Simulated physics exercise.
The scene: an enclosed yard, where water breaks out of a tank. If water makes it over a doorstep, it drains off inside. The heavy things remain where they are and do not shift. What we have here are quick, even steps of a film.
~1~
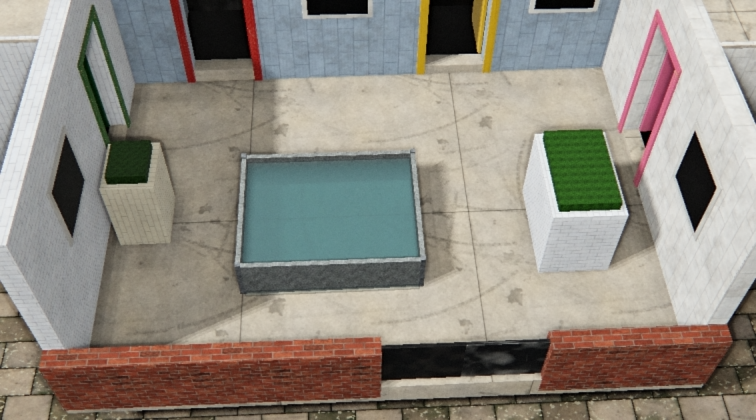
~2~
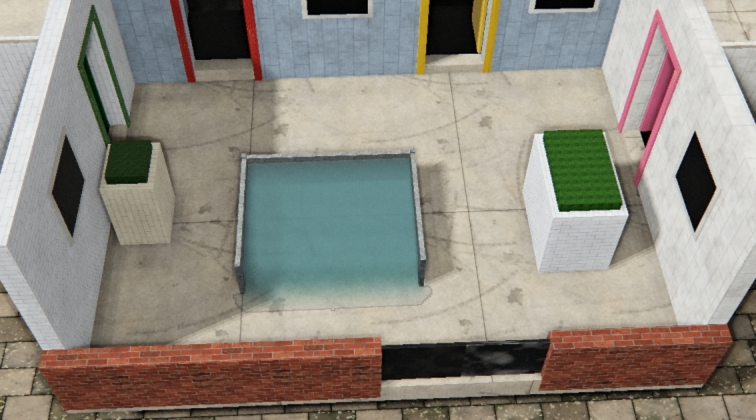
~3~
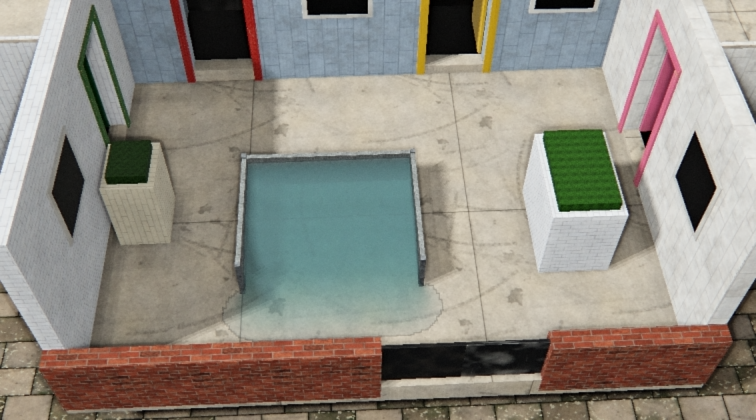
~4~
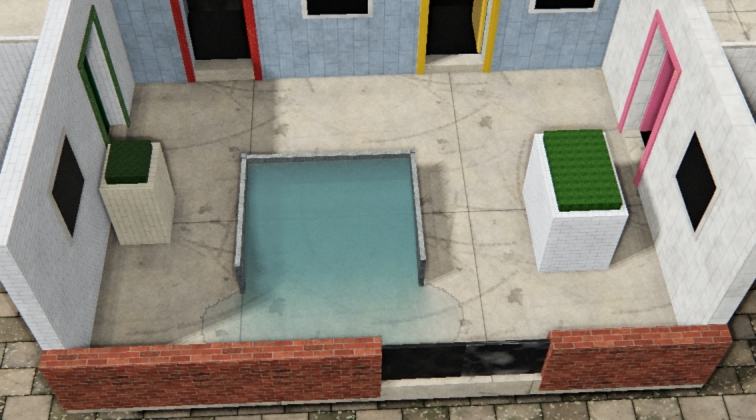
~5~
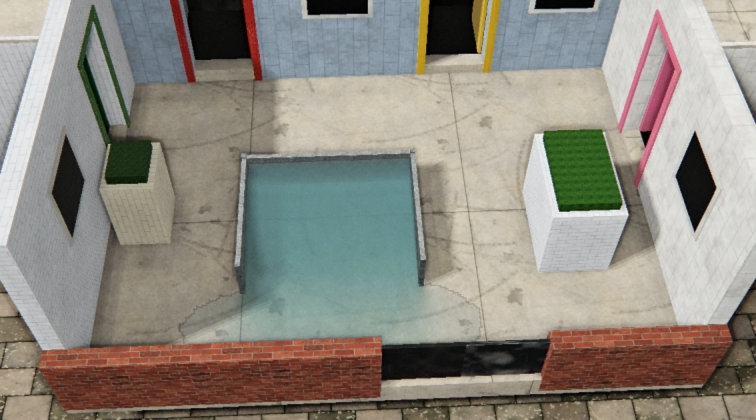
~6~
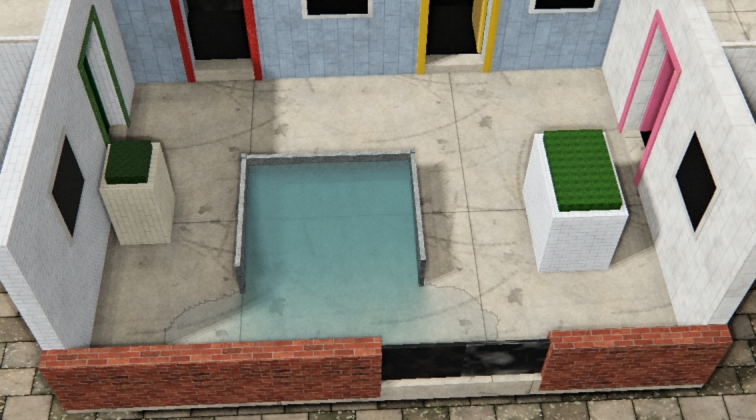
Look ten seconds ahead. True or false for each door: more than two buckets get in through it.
The yellow door: False; the green door: False; the red door: False; the pink door: False.
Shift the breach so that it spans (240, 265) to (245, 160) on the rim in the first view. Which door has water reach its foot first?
It's the door marked green.
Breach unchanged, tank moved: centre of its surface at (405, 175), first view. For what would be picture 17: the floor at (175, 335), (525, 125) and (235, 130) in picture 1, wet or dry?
In the order asked: Reached by the flood, not reached, not reached.
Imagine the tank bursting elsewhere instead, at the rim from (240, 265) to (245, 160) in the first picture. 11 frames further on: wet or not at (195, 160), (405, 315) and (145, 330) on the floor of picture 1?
The first spot is soaked, the second spared and the third soaked.
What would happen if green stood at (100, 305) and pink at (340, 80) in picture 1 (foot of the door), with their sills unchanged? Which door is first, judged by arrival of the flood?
Answer: The green door.
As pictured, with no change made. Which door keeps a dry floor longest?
That would be the door marked yellow.
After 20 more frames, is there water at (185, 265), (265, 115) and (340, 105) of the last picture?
Result, in the order given: Wetted / not wetted / not wetted.
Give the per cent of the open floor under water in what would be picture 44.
Roughly 75 per cent.
A moment on, water covers 20 % of the floor; the yellow door not reached, the green door not reached, the red door not reached, the pink door not reached.
Next, water covers 30 % of the floor; the yellow door not reached, the green door not reached, the red door not reached, the pink door not reached.
Then, water covers 50 % of the floor; the yellow door not reached, the green door wet at the sill, nothing in, the red door not reached, the pink door wet at the sill, nothing in.
Later, water covers 75 % of the floor; the yellow door wet at the sill, nothing in, the green door wet at the sill, nothing in, the red door wet at the sill, nothing in, the pink door wet at the sill, nothing in.
In the end, water covers 95 % of the floor; the yellow door wet at the sill, nothing in, the green door under two buckets in, the red door wet at the sill, nothing in, the pink door wet at the sill, nothing in.
